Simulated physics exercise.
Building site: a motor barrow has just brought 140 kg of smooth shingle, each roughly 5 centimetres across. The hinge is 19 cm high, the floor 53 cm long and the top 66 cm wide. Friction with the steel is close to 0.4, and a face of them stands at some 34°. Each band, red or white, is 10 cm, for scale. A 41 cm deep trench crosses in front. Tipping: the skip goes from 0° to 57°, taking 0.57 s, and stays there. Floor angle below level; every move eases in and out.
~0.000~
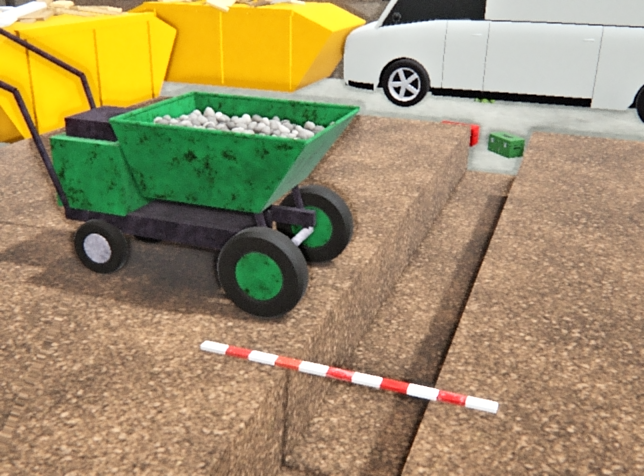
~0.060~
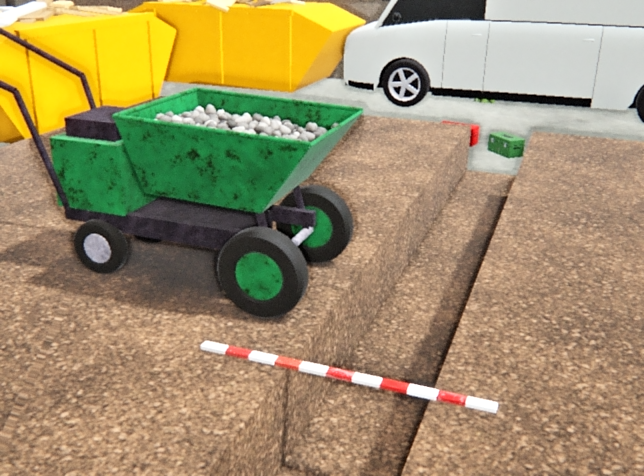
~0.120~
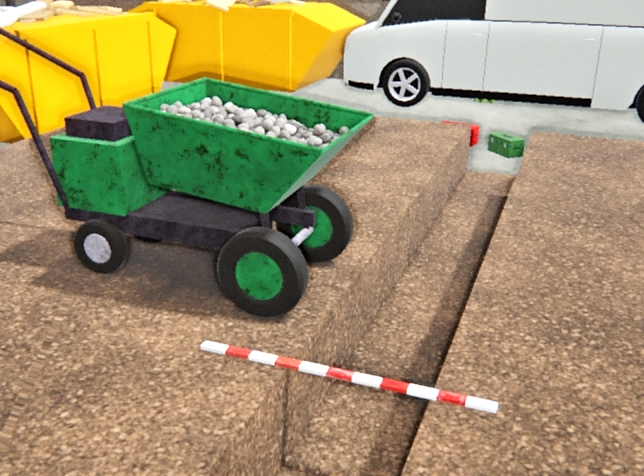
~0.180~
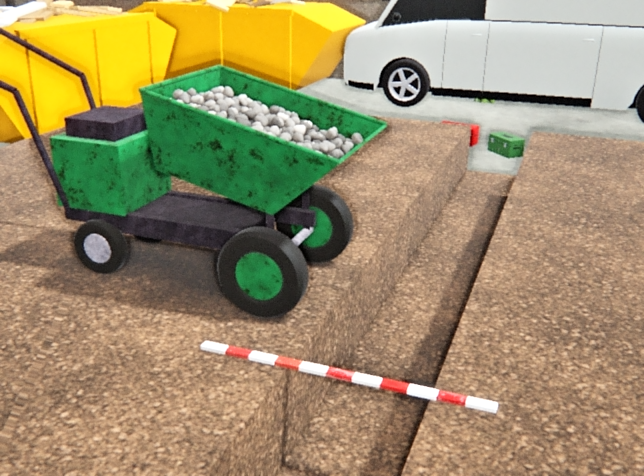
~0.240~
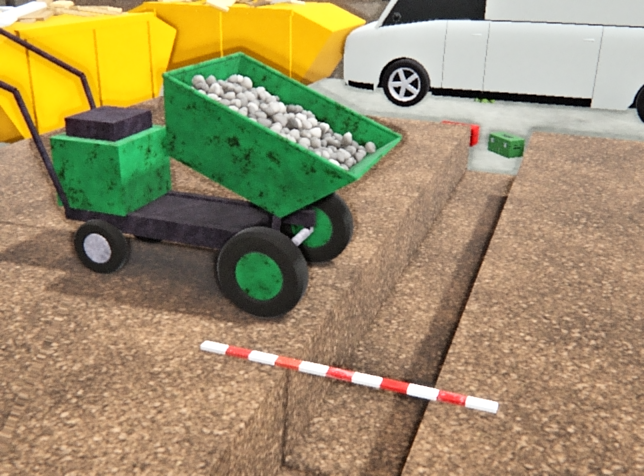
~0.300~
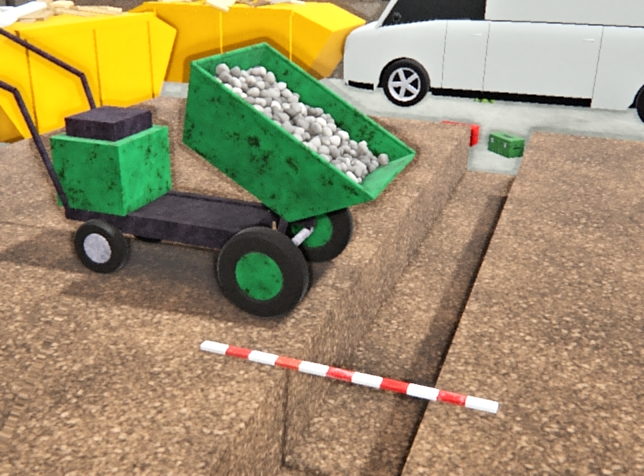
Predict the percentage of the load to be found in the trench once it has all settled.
Roughly 23 percent of the load ends up there.
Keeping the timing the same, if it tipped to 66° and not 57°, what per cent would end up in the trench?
It would be near 35 per cent.
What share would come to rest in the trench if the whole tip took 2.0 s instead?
About 40 percent, I'd say.
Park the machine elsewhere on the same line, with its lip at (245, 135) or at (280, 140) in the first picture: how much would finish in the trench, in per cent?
Around 55 and then 35 percent.
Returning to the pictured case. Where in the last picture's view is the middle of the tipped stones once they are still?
Their centre sits close to (508, 319).
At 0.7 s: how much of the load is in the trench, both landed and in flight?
I'd put it near 5 per cent.
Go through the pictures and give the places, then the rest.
In the first picture, lip at (306, 143), floor tilted 0°, highest stones at (240, 122).
In the second picture, lip at (310, 145), floor tilted 2°, highest stones at (233, 120); the stones move at 0.4 m/s on average.
In the third picture, lip at (322, 151), floor tilted 7°, highest stones at (216, 108); the stones move at 0.9 m/s on average.
In the fourth picture, lip at (338, 163), floor tilted 13°, highest stones at (215, 97); the stones move at 1.2 m/s on average.
In the fifth picture, lip at (356, 179), floor tilted 22°, highest stones at (231, 84); the stones move at 1.3 m/s on average.
In the sixth picture, the skip is at 31°, its lip at (373, 198); the top of the load is at (251, 75); the stones move at 1.4 m/s on average.
After 0.4 s the floor is at 48°; 100 % in the skip; the foremost stones are at (386, 217).
After 0.7 s the floor is at 57°; 91 % in the skip, 7 % in the trench, 2 % past the trench; the foremost stones are at (475, 266).
After 1.0 s the floor is at 57°; 49 % in the skip, 9 % in the trench, 42 % past the trench; the foremost stones are at (642, 353).
After 3.0 s the floor is at 57°; 31 % in the skip, 23 % in the trench, 45 % past the trench; the foremost stones are past the picture's edge.
